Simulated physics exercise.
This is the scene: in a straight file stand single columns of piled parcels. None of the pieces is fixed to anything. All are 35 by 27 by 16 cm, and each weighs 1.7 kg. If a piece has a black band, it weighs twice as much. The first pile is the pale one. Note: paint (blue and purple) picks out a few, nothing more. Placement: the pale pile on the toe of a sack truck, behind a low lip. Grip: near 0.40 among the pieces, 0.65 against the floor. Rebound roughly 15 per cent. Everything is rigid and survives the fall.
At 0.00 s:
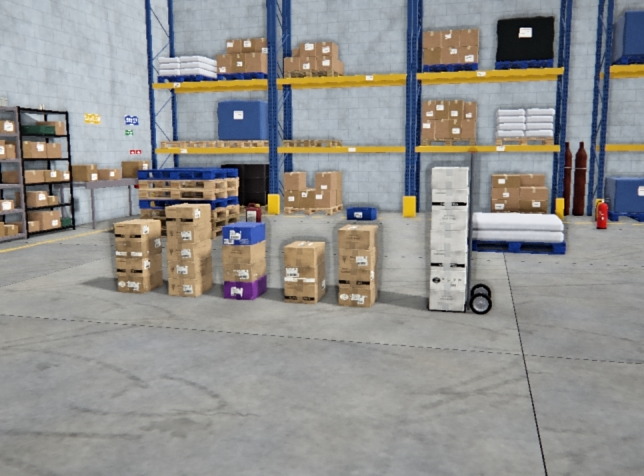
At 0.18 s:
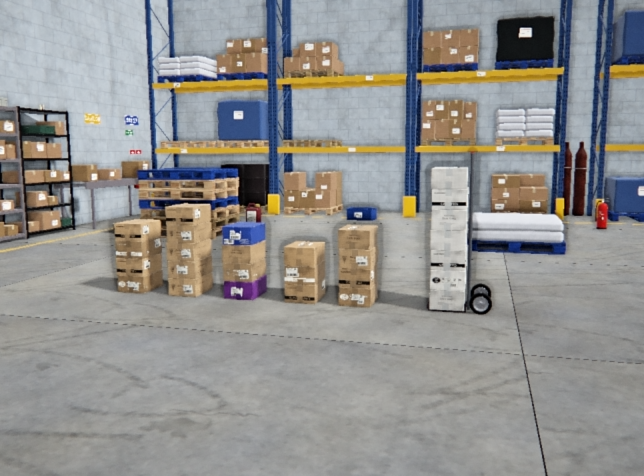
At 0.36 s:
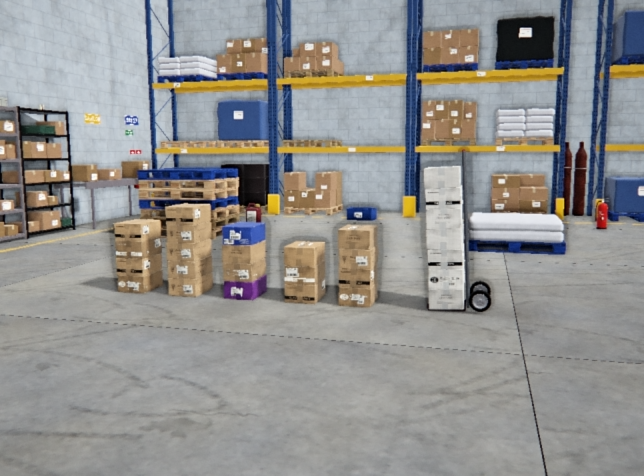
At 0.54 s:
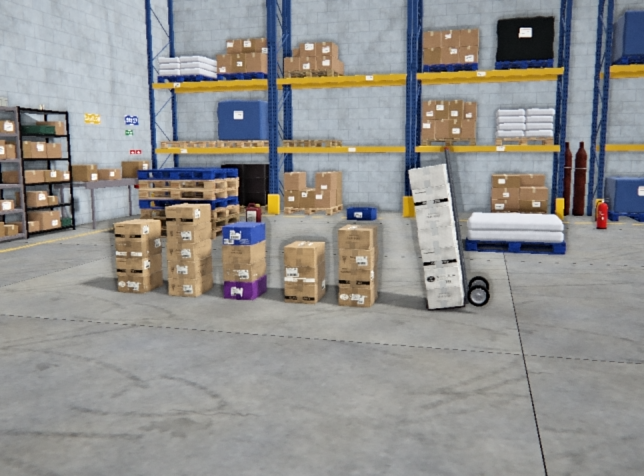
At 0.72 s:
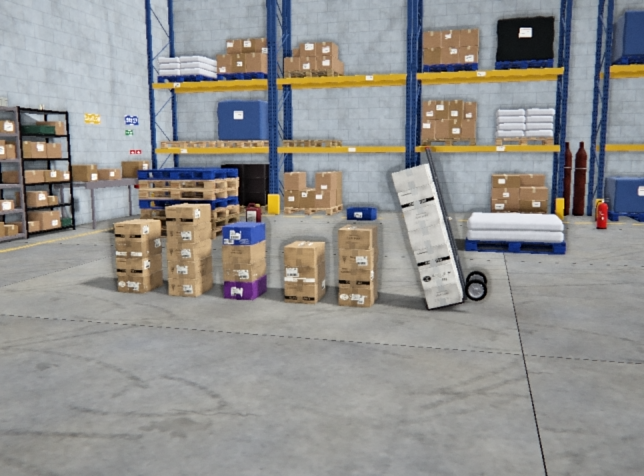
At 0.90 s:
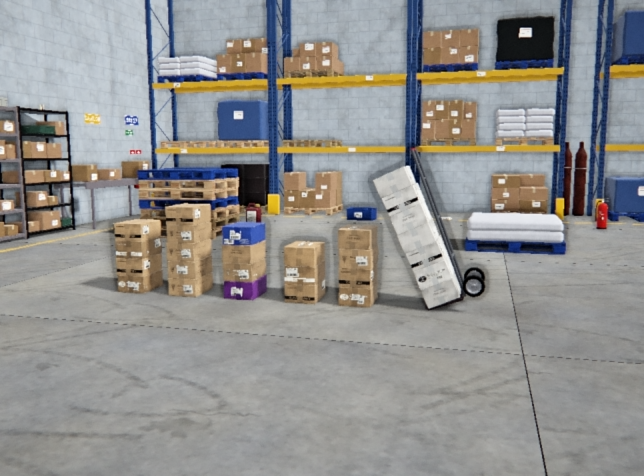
The clip shows a tall pale stack of boxes on a hand truck in a warehouse, beside a row of brown, blue and purple parcels; after standing upright, the truck and stack tilt steadily left while the other piles stay still.
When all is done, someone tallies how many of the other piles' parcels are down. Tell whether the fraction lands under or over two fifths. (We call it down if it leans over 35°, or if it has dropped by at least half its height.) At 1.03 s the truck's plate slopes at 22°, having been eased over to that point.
The two-fifths line is not crossed.
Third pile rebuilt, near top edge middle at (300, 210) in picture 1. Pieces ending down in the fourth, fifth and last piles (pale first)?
Result: Fourth pile 0, fifth pile 0, last pile 0.
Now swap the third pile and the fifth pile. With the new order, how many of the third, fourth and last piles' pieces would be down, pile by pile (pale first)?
Down tally in the new order: Third = 1, fourth = 0, last = 0.
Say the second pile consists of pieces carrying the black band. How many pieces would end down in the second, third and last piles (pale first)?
In that case the second pile has 0 down, the third 0, the last 0.
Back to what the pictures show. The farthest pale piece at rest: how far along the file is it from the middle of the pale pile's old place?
Some 145 centimetres along the file.
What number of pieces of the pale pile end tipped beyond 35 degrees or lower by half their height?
Count: 7 pale pieces.
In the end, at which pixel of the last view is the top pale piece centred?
Close to (288, 278).
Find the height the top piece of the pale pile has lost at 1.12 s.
Roughly 15 cm lower.
Around 1.12 s, 7 of the pale pile down; none of the 20 other parcels down.
Around 1.54 s, 7 of the pale pile down; none of the 20 other parcels down, 4 disturbed.
Finally (2.9 s), 7 of the pale pile down; none of the 20 other parcels down, 6 disturbed; blue parcel displaced 45 mm; purple parcel unmoved. That is 0 per cent. Seen by the last camera, middles, blue parcel near (240, 233), purple parcel near (246, 286).
